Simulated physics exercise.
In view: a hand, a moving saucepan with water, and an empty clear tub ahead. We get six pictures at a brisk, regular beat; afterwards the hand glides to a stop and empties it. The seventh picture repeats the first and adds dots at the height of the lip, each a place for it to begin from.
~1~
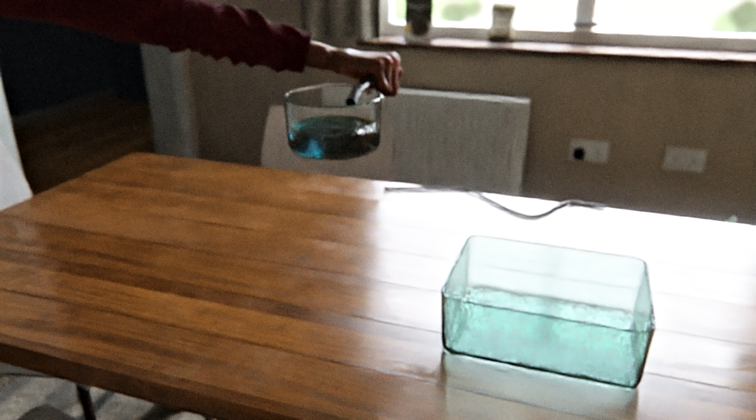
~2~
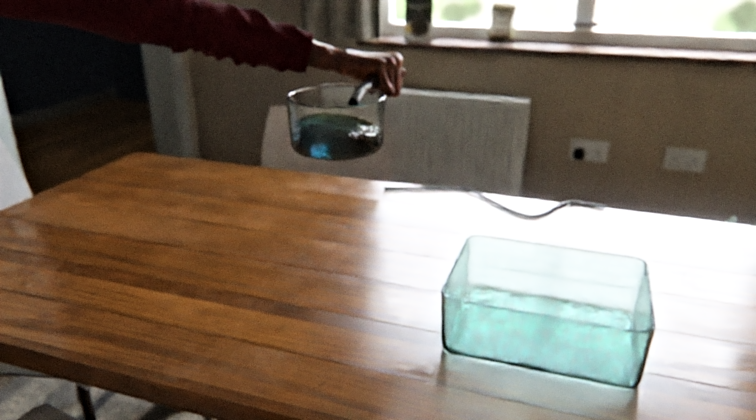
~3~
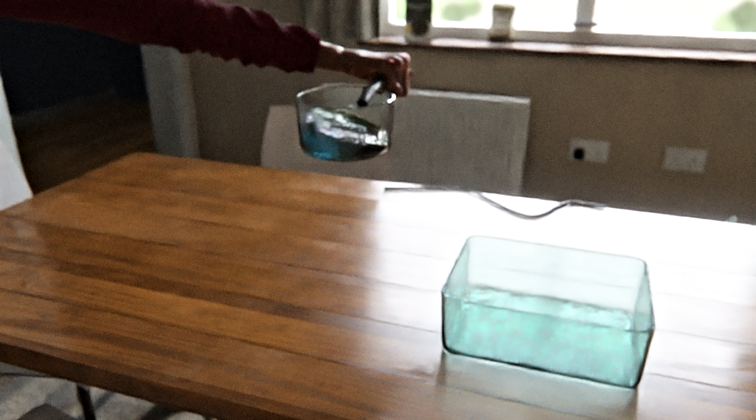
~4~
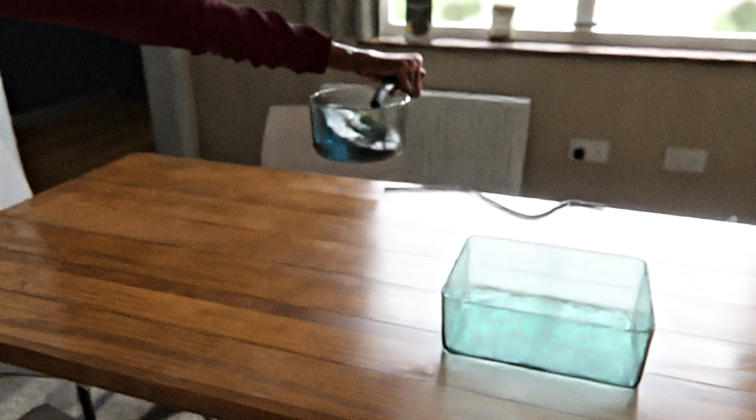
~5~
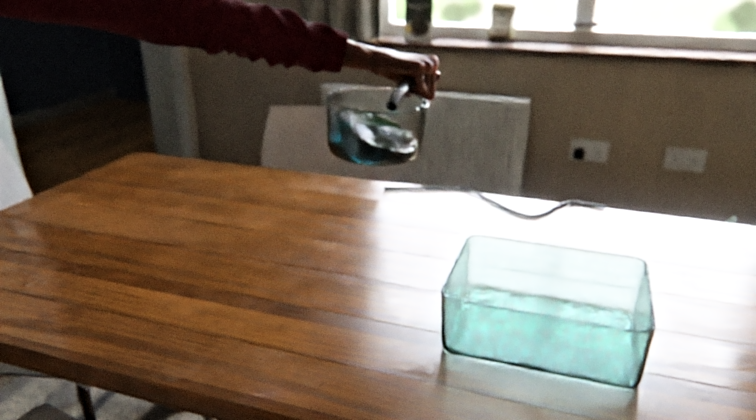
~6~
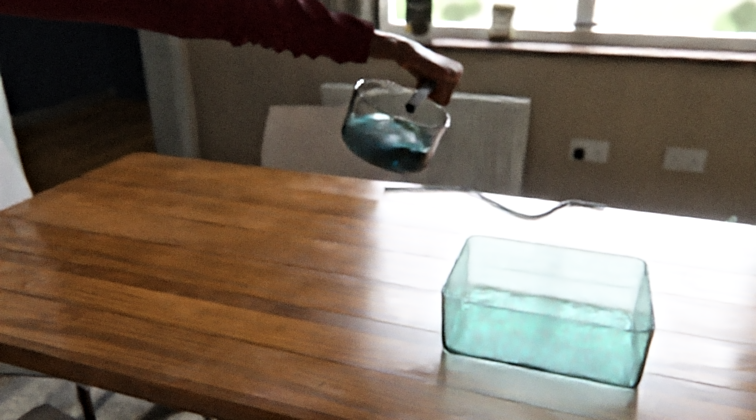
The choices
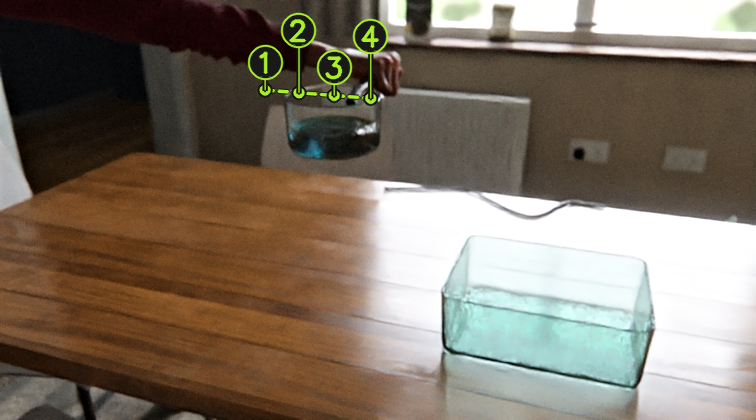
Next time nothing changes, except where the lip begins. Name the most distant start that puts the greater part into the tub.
Choose 3.
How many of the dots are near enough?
Two.
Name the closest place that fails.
2.
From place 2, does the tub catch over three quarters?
No, it does not.
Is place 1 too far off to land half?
Yes.
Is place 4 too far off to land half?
No.
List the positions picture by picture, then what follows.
The first frame shows upright, lip at (377, 98); tub from (441, 347) to (640, 386); nothing has left yet.
The second frame shows upright, lip at (380, 99); nothing has left yet.
The third frame shows upright, lip at (390, 99); nothing has left yet.
The fourth frame shows upright, lip at (404, 101); nothing has left yet.
The fifth frame shows tipped about 4°, lip at (424, 105); nothing has left yet.
The sixth frame shows tipped about 21°, lip at (447, 123); nothing has left yet.
On the marked copy, 1 at (265, 90); 2 at (298, 92); 3 at (334, 95); 4 at (370, 98).
With 1, about 1 % lands in the tub, 99 % falls short.
With 2, about 34 % lands in the tub, 60 % falls short and 6 % goes beside or beyond.
With 3, about 68 % lands in the tub, 19 % falls short and 14 % goes beside or beyond.
With 4, about 77 % lands in the tub, 5 % falls short and 18 % goes beside or beyond.
